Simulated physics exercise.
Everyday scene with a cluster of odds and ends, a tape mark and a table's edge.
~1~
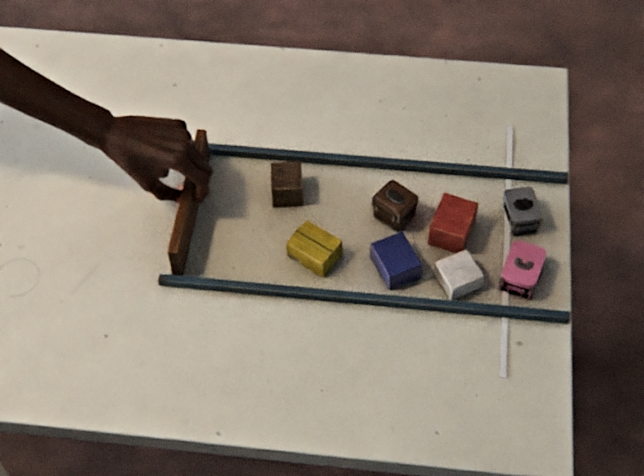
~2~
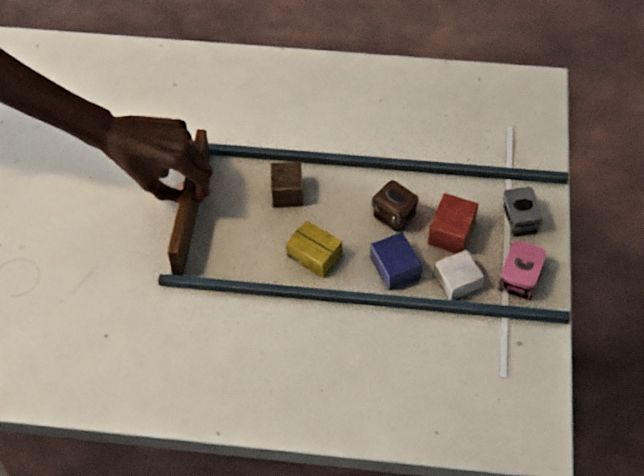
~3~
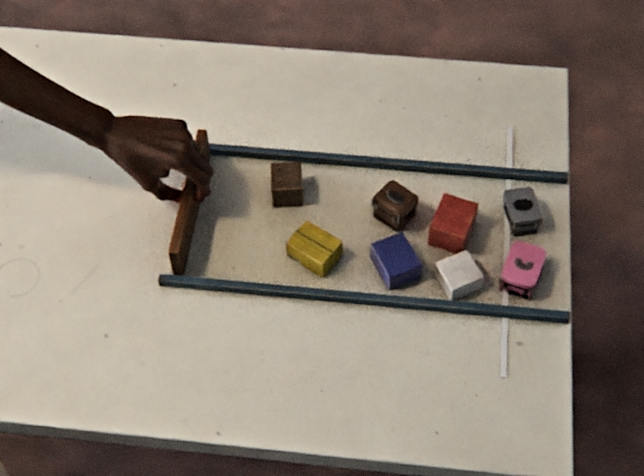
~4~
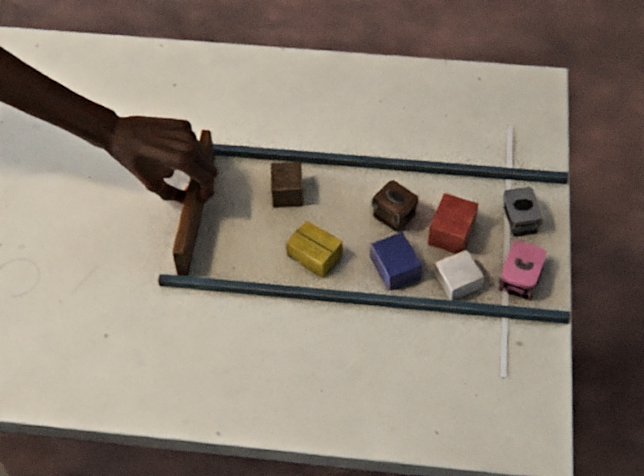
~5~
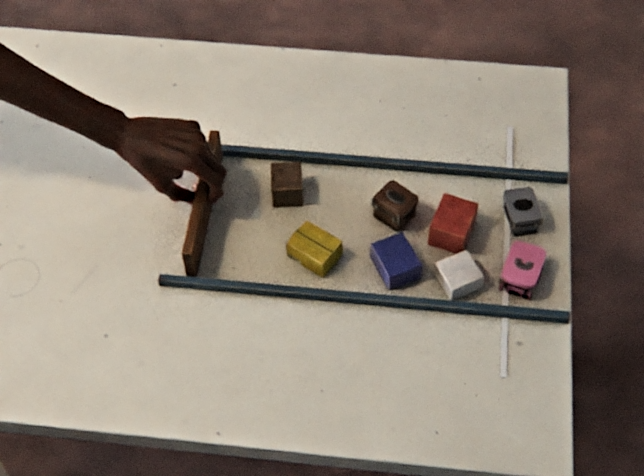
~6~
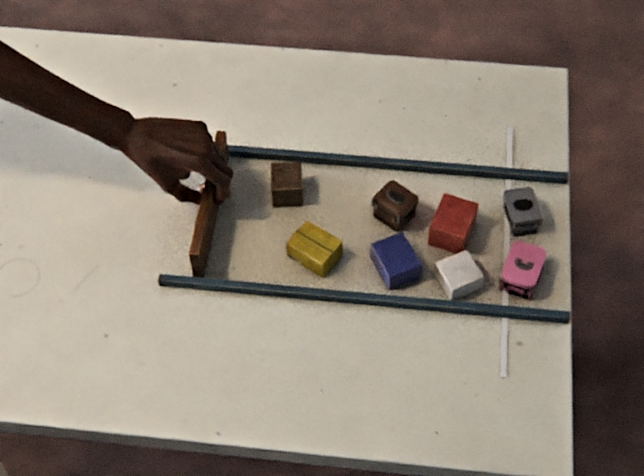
A hand holding a wooden board between two dark rails keeps it nearly still at first, then slides it a short way to the right. The board draws nearer to the dark block and yellow box, while these and the blue, red, white, grey and pink pieces stay put.
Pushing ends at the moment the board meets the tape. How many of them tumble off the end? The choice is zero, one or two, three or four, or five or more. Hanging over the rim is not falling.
I predict the count lost over the end will be three or four.
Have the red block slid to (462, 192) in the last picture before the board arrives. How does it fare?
In that case it holds firm.
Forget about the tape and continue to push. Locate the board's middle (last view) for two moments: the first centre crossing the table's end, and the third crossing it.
In pixels, around (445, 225) followed by around (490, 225).
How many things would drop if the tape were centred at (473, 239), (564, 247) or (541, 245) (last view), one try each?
Those tries give 1, 8 and 5.
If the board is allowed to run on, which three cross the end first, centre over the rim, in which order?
In order: The pink case, then the white block, then the red block.
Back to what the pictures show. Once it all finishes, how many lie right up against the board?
Number: 2.
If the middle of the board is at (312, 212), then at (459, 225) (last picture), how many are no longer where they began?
Counts: 2 and 8.
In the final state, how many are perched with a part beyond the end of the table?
The tally is 3.
A little later, none off yet; pink case at rest near (522, 270); grey case at rest near (521, 212); white block at rest near (459, 275).
When it is over, the number that fall off is three or four; down, red block, white block and pink case.
